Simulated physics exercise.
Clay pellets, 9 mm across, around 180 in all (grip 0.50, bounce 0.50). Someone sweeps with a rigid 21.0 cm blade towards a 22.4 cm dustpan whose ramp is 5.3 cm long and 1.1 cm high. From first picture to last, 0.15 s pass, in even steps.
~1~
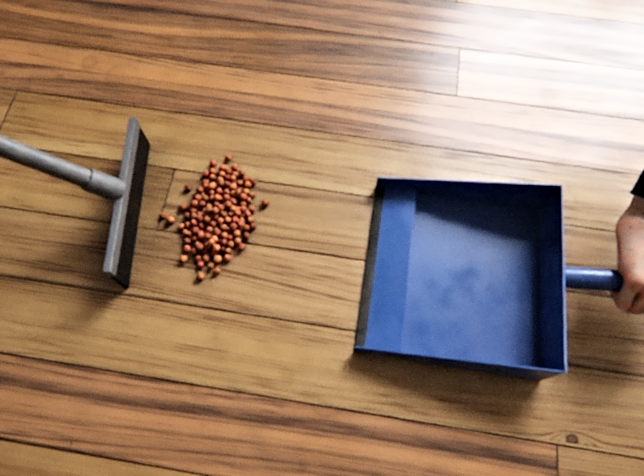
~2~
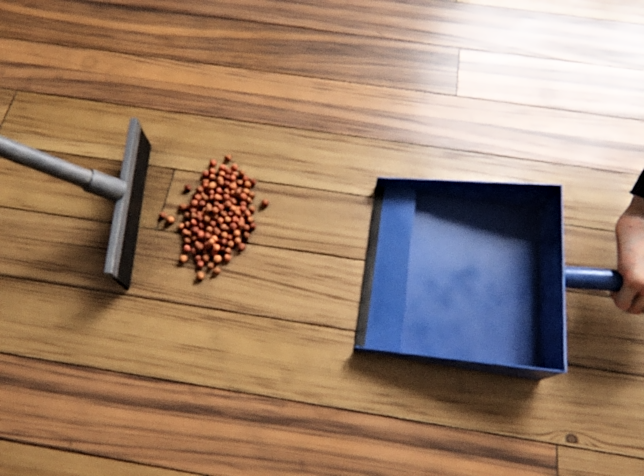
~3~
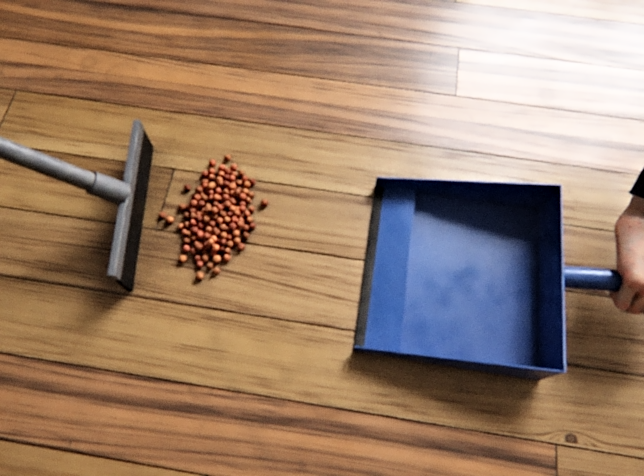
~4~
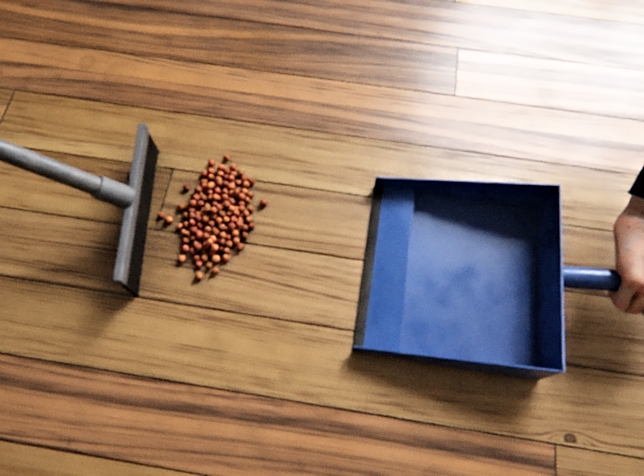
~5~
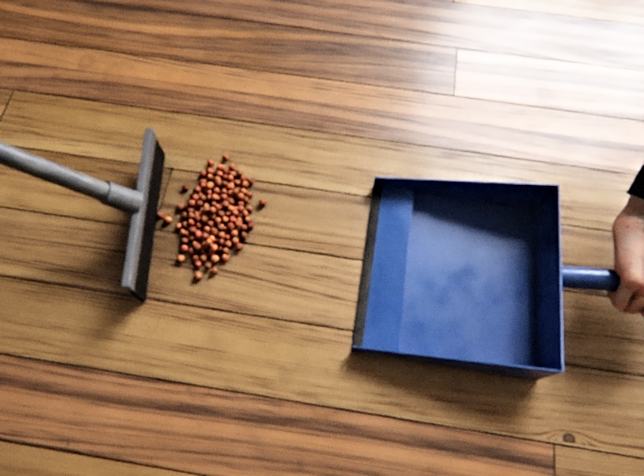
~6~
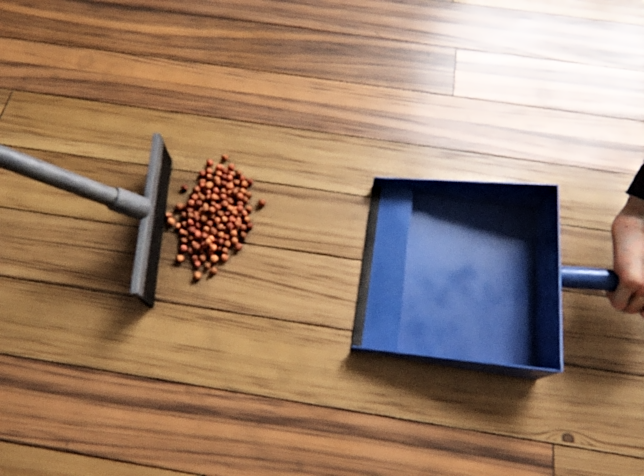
A grey blade on a pole sliding slowly right across a wooden floor to the edge of a reddish-brown pellet pile, a hand holding a blue dustpan.
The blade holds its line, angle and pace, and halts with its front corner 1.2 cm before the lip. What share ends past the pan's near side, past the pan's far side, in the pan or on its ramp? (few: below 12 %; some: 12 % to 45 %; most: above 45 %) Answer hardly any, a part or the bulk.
Past the pan's near side: Hardly any; past the pan's far side: Hardly any; in the pan or on its ramp: Hardly any.
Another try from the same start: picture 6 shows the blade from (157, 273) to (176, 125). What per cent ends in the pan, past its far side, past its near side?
Pan 45, far 20, near 0.
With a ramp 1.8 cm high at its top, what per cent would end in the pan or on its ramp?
It would be near 0 per cent.
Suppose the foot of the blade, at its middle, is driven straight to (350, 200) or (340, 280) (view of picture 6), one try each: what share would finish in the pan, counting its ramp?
Some 40 and 20 per cent.
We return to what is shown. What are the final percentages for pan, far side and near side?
Near side 5; far side 0; pan 5.
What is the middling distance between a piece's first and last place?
Roughly 16 cm.
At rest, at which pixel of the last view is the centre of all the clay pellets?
Around (339, 237).
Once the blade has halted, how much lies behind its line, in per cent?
About 45 per cent.
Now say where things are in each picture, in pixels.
The first picture shows blade from (111, 272) to (135, 125), moved 0.0 cm, 0 of the pieces shifted so far; middle of the pieces at (215, 211); pan at (468, 279).
The second picture shows blade from (112, 273) to (136, 126), moved 0.2 cm, 0 of the pieces shifted so far; middle of the pieces at (215, 211).
The third picture shows blade from (115, 276) to (139, 128), moved 0.8 cm, 0 of the pieces shifted so far; middle of the pieces at (215, 211).
The fourth picture shows blade from (121, 280) to (144, 131), moved 1.9 cm, 0 of the pieces shifted so far; middle of the pieces at (214, 211).
The fifth picture shows blade from (129, 286) to (151, 136), moved 3.2 cm, 0 of the pieces shifted so far; middle of the pieces at (213, 211).
The sixth picture shows blade from (138, 293) to (159, 141), moved 4.6 cm, 2 of the pieces shifted so far; middle of the pieces at (212, 211); pan at (464, 278).
Then, 0.26 s after the last picture, middle of the blade 15 cm from the lip; 0 % over the lip, far side 0 %, near side 0 %.
Then, 0.44 s after the last picture, middle of the blade 7 cm from the lip; 0 % over the lip, far side 0 %, near side 0 %.
Then, 0.74 s after the last picture, middle of the blade 3 cm from the lip; 5 % over the lip, far side 0 %, near side 5 %.
In the end, near side 5 %, far side 0 %, pan 5 %, in front of the lip or behind the blade 90 %.
